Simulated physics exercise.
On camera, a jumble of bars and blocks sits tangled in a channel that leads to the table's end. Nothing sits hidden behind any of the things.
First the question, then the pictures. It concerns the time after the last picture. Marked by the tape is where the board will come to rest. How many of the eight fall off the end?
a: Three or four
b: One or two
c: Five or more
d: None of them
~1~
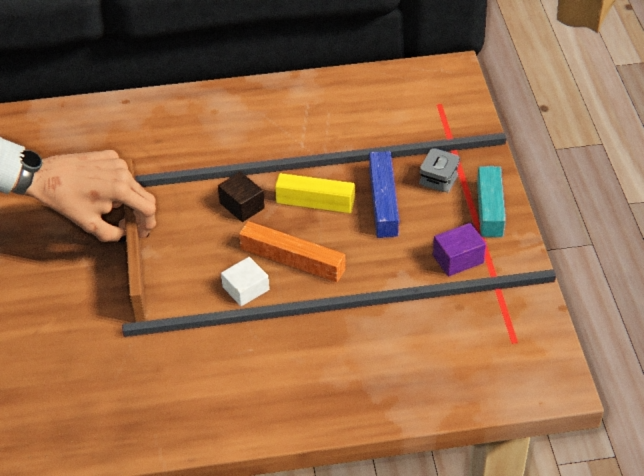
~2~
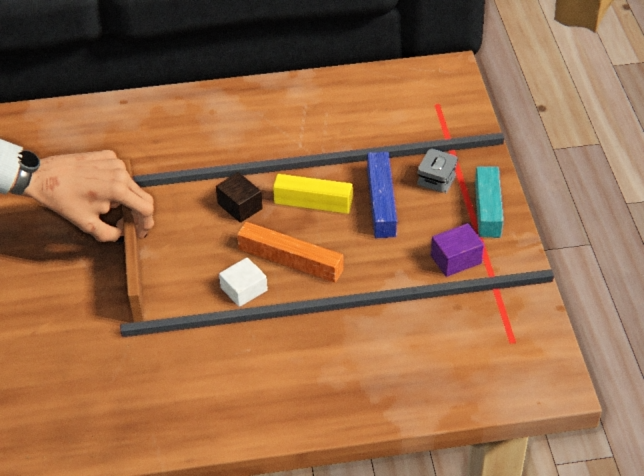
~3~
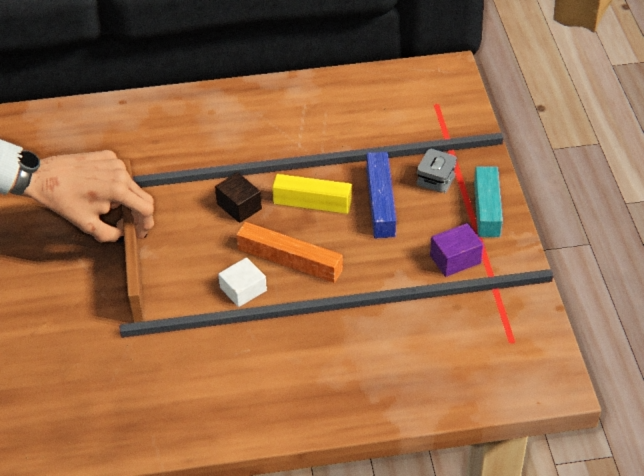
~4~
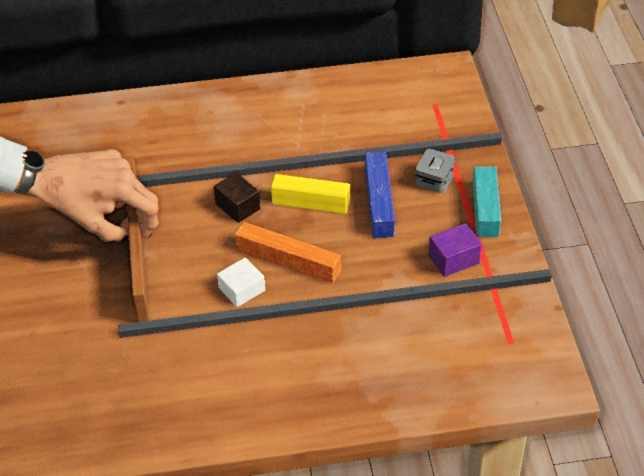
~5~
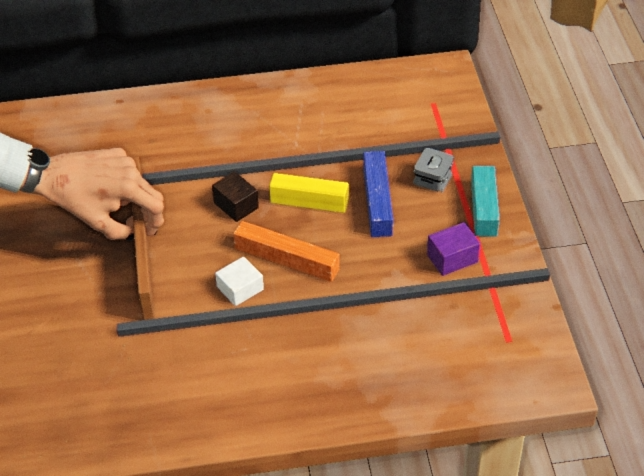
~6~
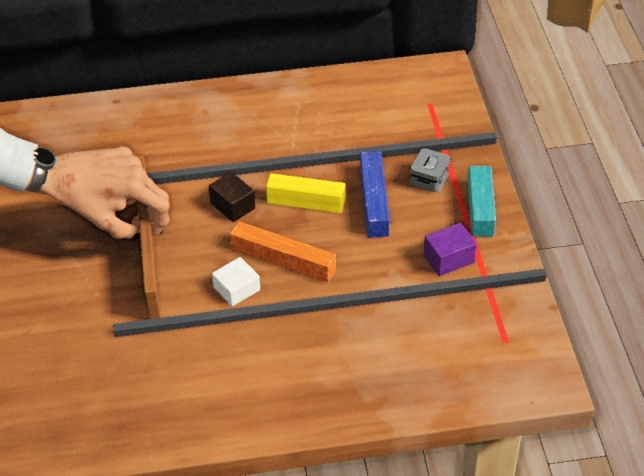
Answer: A.
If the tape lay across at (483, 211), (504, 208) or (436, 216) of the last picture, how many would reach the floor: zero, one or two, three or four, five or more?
Place one: 3 or 4; place two: 5 or more; place three: One to two.
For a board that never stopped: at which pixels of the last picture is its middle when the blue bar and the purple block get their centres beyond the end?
When the blue bar crosses, the middle is near (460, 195); when the purple block crosses, near (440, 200).
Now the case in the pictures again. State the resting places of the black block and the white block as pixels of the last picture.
Black block at (470, 173), white block at (498, 255).
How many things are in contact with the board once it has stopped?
At rest, 3 are in contact.
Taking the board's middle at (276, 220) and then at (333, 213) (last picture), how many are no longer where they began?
It comes to 5 for the first spot, 7 for the other.
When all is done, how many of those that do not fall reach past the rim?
The count would be 1.
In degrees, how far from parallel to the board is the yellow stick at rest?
Close to 0°.
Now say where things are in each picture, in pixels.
Turquoise bar (491, 202); grey case (439, 172); purple block (459, 250); board (134, 239); tape (474, 213), in the first picture.
Grey case (437, 172); yellow stick (313, 194), in the second picture.
Purple block (456, 250); white block (243, 282), in the third picture.
Turquoise bar (487, 201); black block (237, 198), in the fourth picture.
Grey case (433, 171); board (141, 237), in the fifth picture.
Turquoise bar (482, 201); grey case (430, 172); purple block (450, 250); board (147, 236); tape (465, 213), in the sixth picture.
Soon after, none off yet; turquoise bar at rest near (482, 201); grey case at rest near (430, 172); purple block at rest near (450, 250).
After that, none off yet; turquoise bar displaced a little near (501, 201); grey case displaced about its own width near (477, 169); purple block moving near (461, 251).
In the end, the number that fall off is three or four; gone, blue bar, purple block, grey case and turquoise bar.
